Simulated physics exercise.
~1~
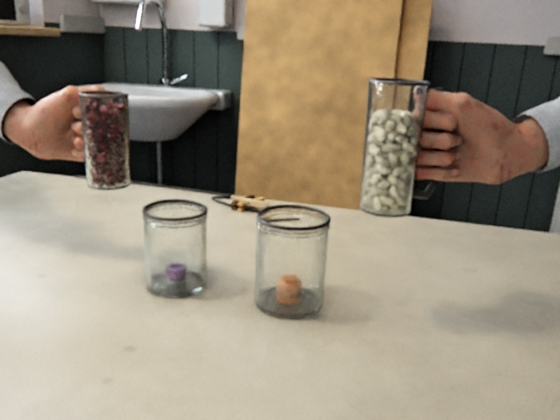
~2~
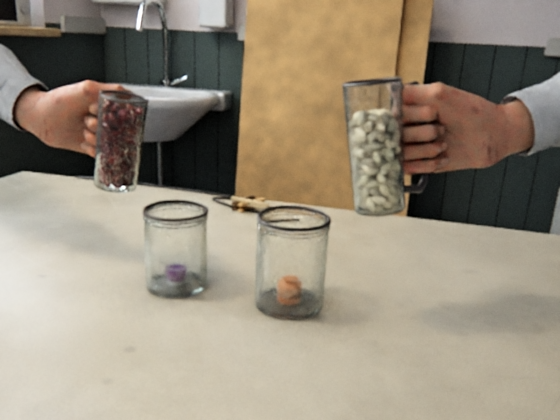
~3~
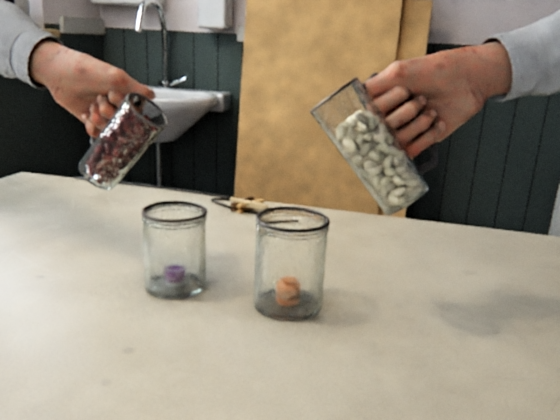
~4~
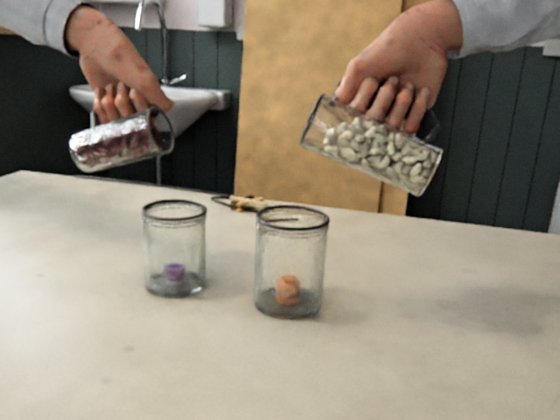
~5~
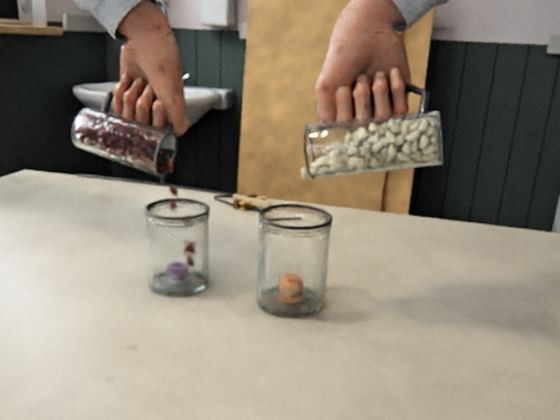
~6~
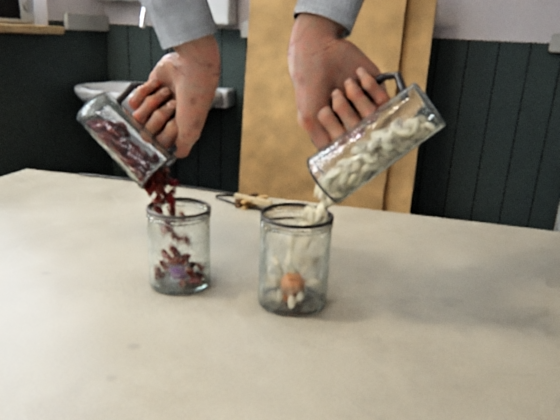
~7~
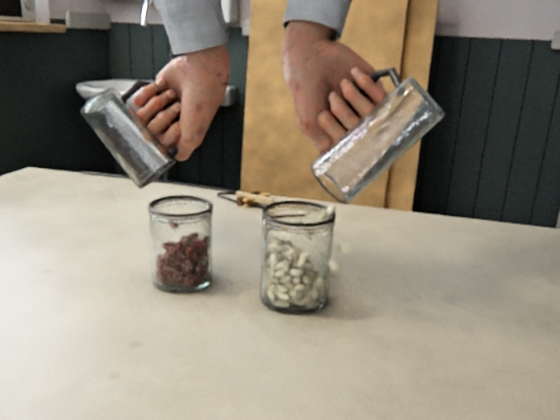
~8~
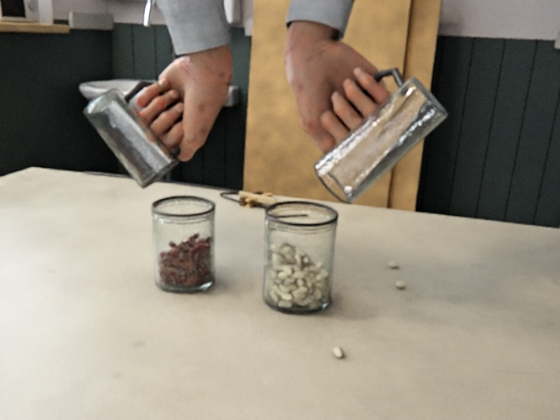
On a pale tabletop near a sink, two hands tipped clear cups of dark red and whitish beans into two glass jars, covering the small purple and orange objects inside and leaving both jars about half full, with a few white beans scattered beside the right one.
